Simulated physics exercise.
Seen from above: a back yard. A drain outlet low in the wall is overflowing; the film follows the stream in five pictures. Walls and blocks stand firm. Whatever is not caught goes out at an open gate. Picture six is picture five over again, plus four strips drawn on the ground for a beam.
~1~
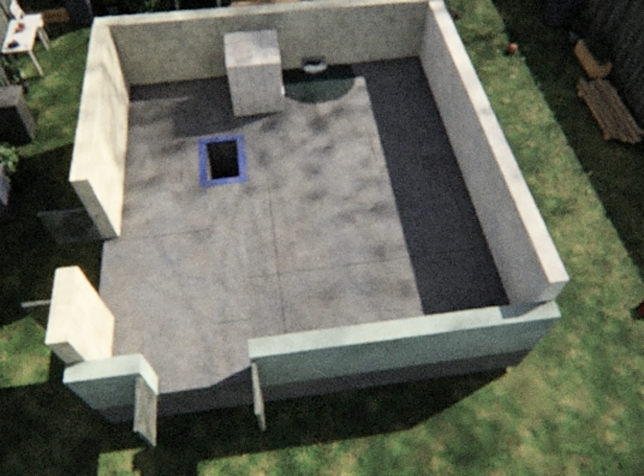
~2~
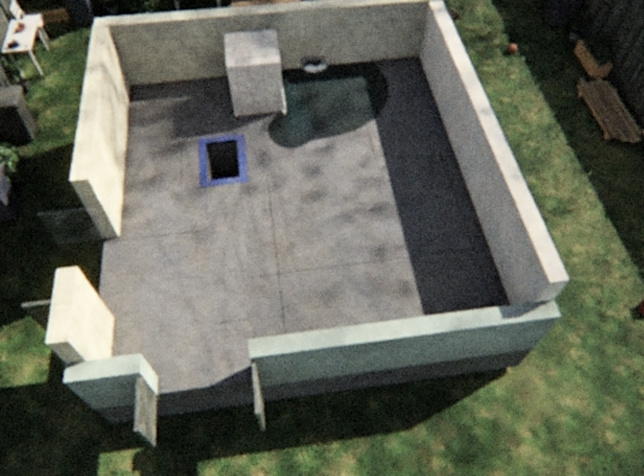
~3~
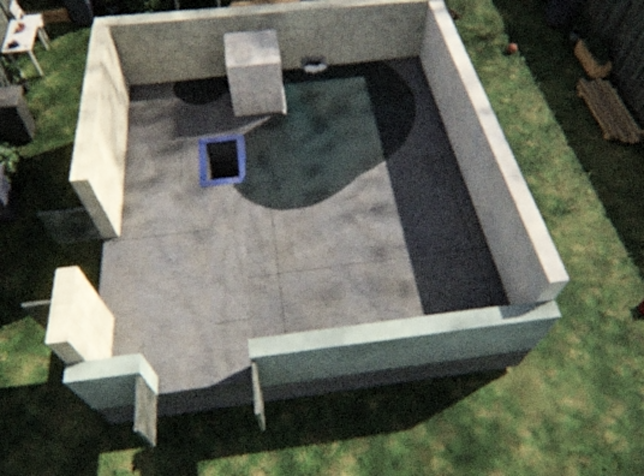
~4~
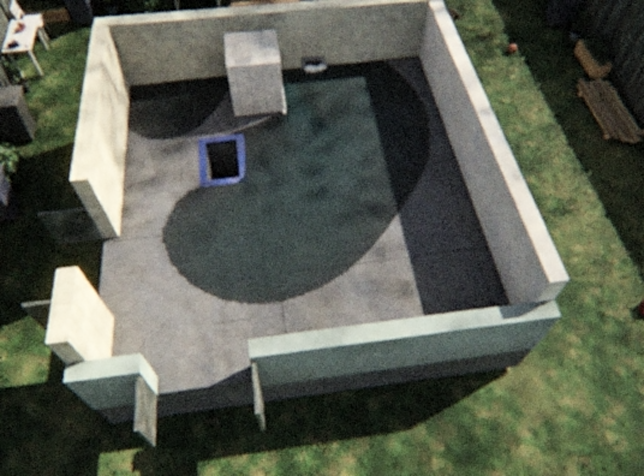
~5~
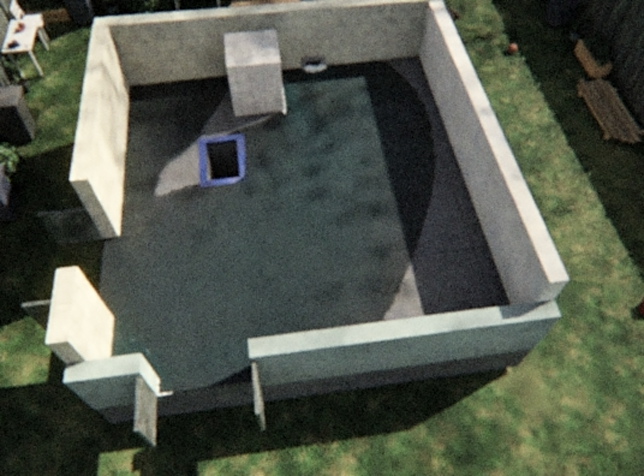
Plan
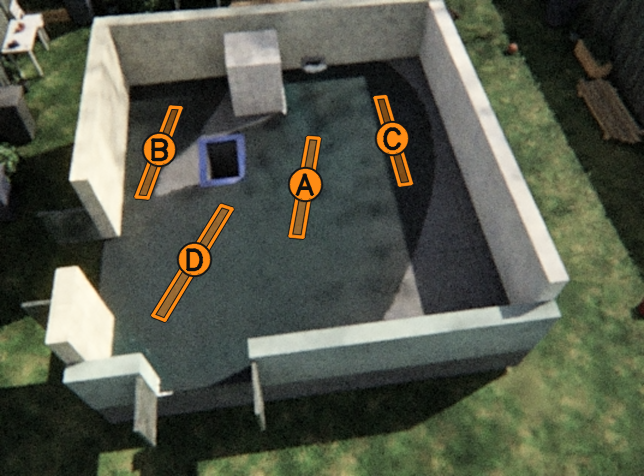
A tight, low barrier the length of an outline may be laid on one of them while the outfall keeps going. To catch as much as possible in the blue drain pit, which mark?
A.
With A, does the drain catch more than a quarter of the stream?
No.
On the marked copy, A from (296, 236) to (313, 137); B from (141, 197) to (175, 107); C from (405, 184) to (380, 97); D from (158, 317) to (226, 207).
If A is chosen, about 14 % of the stream goes into the blue drain pit, about 86 % out by the gates.
If B is chosen, about 9 % of the stream goes into the blue drain pit, about 91 % out by the gates.
If C is chosen, about 10 % of the stream goes into the blue drain pit, about 90 % out by the gates.
If D is chosen, about 9 % of the stream goes into the blue drain pit, about 91 % out by the gates.
